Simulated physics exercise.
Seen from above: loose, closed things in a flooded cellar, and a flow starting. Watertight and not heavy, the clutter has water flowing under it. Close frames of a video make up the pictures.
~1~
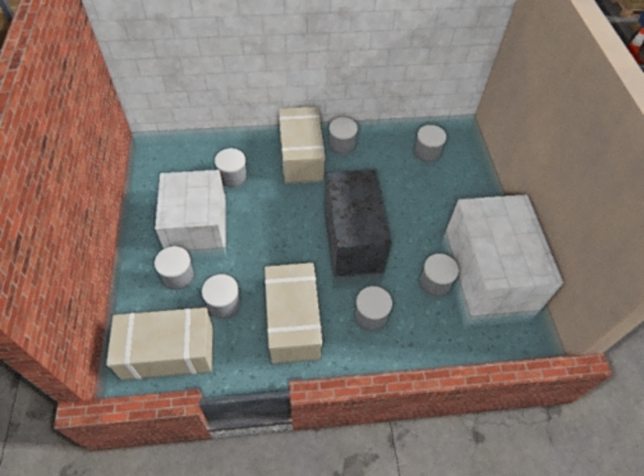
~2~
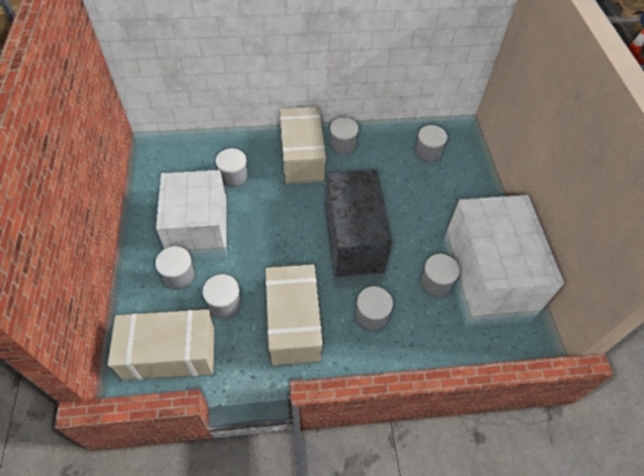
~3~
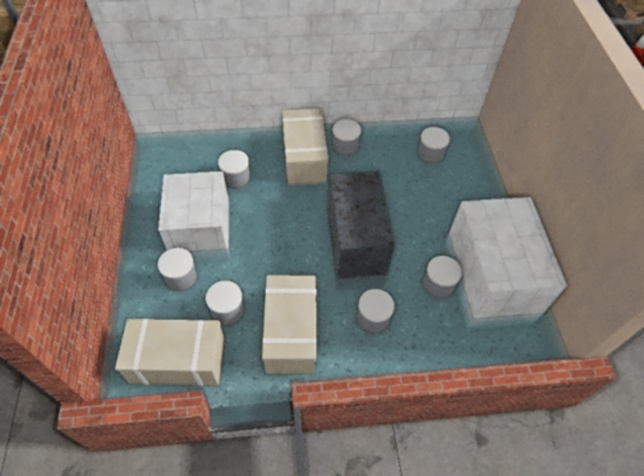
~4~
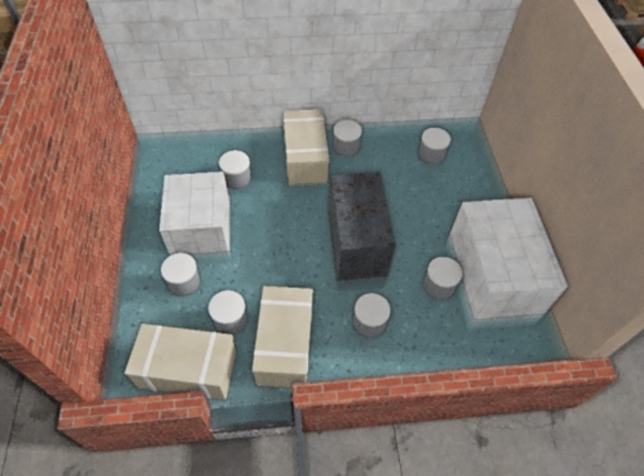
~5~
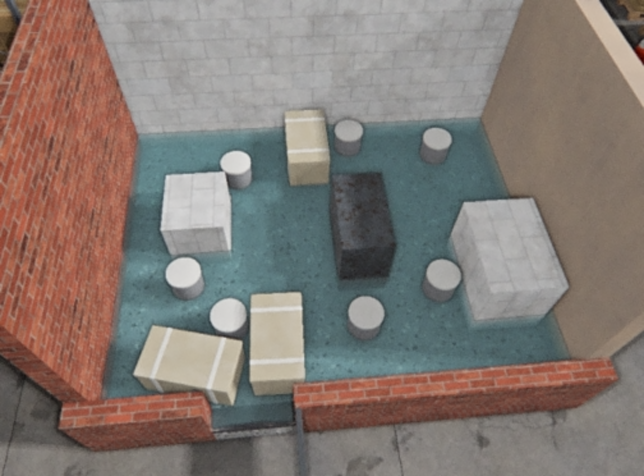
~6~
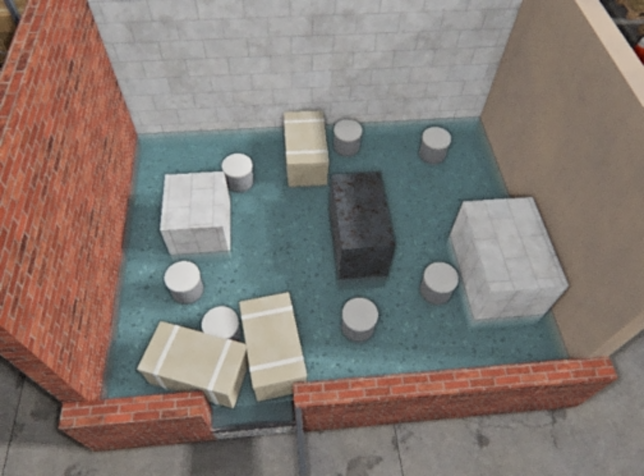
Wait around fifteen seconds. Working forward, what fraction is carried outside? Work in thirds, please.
From what I can see, the part that leaves comes to short of one third.
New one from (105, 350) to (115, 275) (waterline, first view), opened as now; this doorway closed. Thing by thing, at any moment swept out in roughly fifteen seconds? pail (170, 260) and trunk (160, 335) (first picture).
One by one, the outcome is flushed out and not removed.
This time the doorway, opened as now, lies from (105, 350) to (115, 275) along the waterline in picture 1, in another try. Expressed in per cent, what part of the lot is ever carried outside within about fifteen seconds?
Share: Near 10 %.
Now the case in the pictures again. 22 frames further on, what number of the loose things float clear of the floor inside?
Tally: 10.
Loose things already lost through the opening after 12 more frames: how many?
0.
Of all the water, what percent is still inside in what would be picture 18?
Estimate: Near 78 in a hundred.
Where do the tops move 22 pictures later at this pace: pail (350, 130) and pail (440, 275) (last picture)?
Approximately (311, 146), then (349, 340).
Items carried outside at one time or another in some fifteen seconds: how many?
That gives 0.
A moment on, 0 of 10 are out; 10 afloat.
Next, 0 of 10 are out; 10 afloat.
Later, 0 of 10 are out; 10 afloat.
In the end, 0 of 10 are out; 10 afloat.
